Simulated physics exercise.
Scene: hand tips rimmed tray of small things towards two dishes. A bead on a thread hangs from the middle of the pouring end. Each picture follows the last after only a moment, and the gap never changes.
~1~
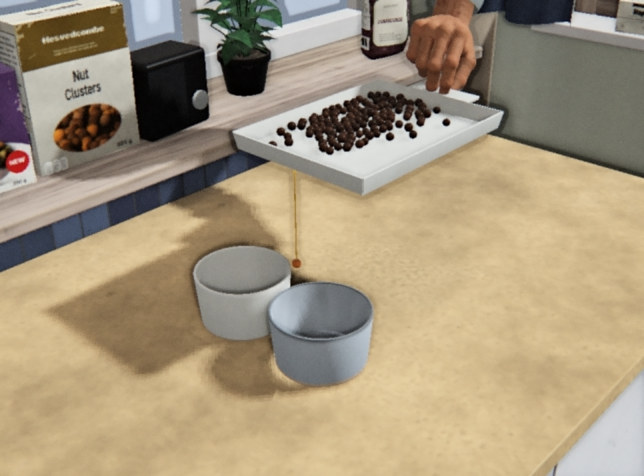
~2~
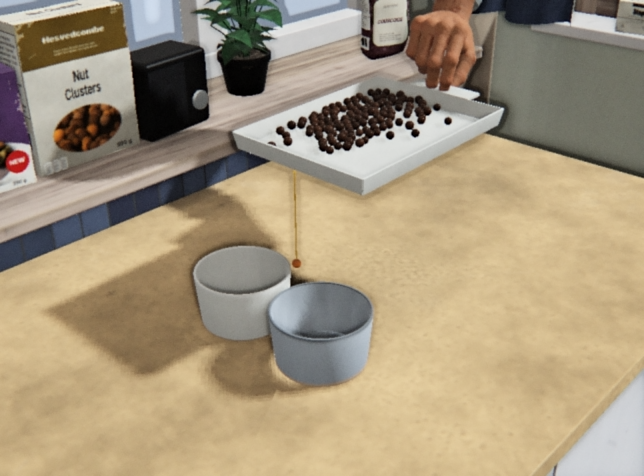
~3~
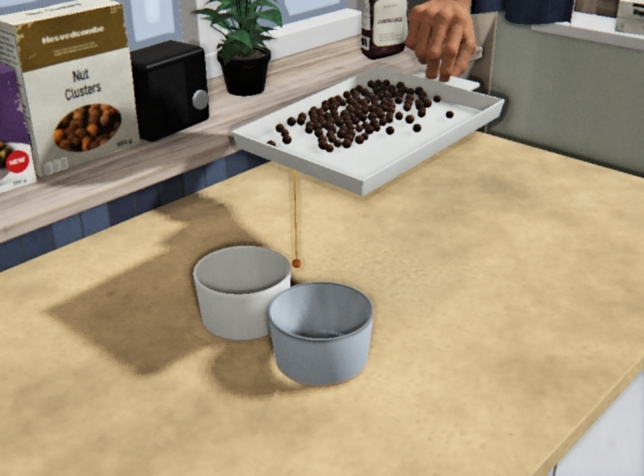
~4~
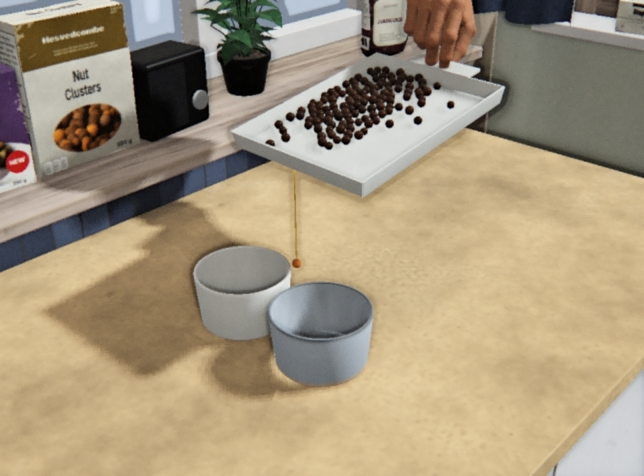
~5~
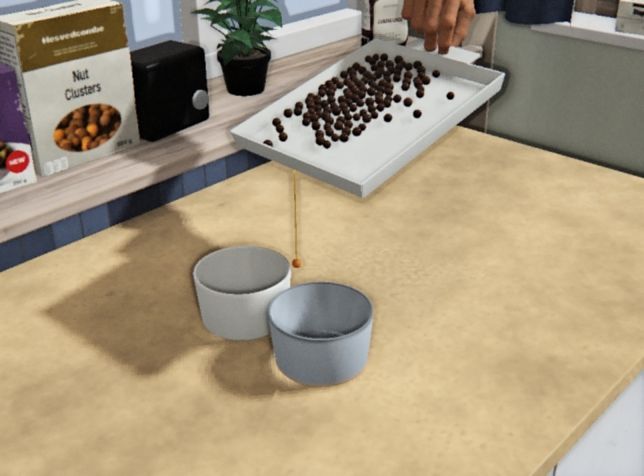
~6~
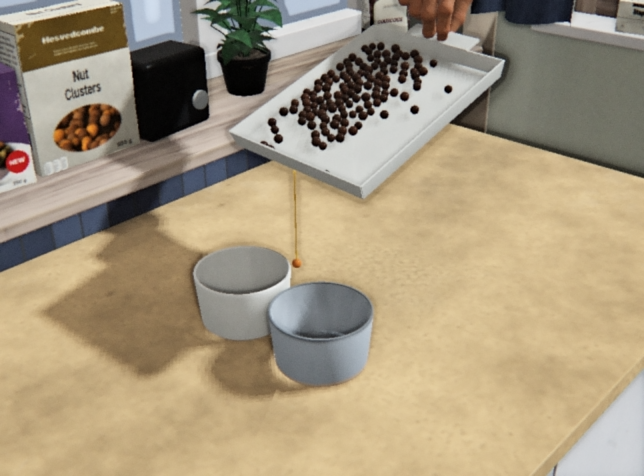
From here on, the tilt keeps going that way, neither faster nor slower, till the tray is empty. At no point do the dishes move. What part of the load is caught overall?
The amount caught is going to be bigger than the amount missed.
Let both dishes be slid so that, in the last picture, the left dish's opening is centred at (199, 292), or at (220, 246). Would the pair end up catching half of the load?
So that's a lesser portion the first time round, a lesser portion the second.
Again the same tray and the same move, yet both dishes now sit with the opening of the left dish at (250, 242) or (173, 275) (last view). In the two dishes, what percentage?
I'd expect some 0 percent, and then some 40 percent.
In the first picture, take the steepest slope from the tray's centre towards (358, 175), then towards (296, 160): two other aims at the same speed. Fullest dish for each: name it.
Taking them in order: Right side, followed by left side.
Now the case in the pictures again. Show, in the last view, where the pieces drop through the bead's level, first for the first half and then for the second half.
First roughly (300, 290), then roughly (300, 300).
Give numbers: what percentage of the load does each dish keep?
Final share: Left dish at 20 per cent, right dish at 60 per cent.
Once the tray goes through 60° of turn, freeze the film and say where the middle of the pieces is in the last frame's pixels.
Its middle sits at about pixel (307, 156).
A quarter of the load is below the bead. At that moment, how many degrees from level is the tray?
Around 95 degrees of turn.
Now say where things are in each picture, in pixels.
Corners of the pouring end near (238, 132) and (363, 177), level; middle of the load near (365, 119), chocolate balls; left dish near (208, 308); right dish near (285, 353); bead on its thread near (297, 263), in the first picture.
Corners of the pouring end near (237, 131) and (363, 177), level; middle of the load near (365, 117), in the second picture.
Corners of the pouring end near (237, 131) and (363, 178), tipped barely, lowest at the right corner; middle of the load near (364, 111), in the third picture.
Corners of the pouring end near (236, 131) and (362, 180), tipped a little, lowest at the right corner; middle of the load near (364, 103), only a few on the move, in the fourth picture.
Corners of the pouring end near (235, 130) and (361, 181), tipped a little, lowest at the right corner; middle of the load near (362, 95), a little on the move, in the fifth picture.
Corners of the pouring end near (234, 130) and (361, 183), tipped clearly, lowest at the right corner; middle of the load near (358, 89), all but a few on the move; left dish near (208, 308); right dish near (285, 353), in the sixth picture.
Shortly afterwards, tray tipped steeply; the bulk on the tray; a little in the right dish; only a few outside both; a little in the air.
Next, tray tipped right over; near a quarter on the tray; near a quarter in the right dish; a little in the left dish; a little outside both; near a third in the air.
Some moments later, tray tipped past a quarter turn; near two thirds in the right dish; a little in the left dish; near a quarter outside both.
In the end, tray tipped past a quarter turn; near two thirds in the right dish; a little in the left dish; near a quarter outside both.
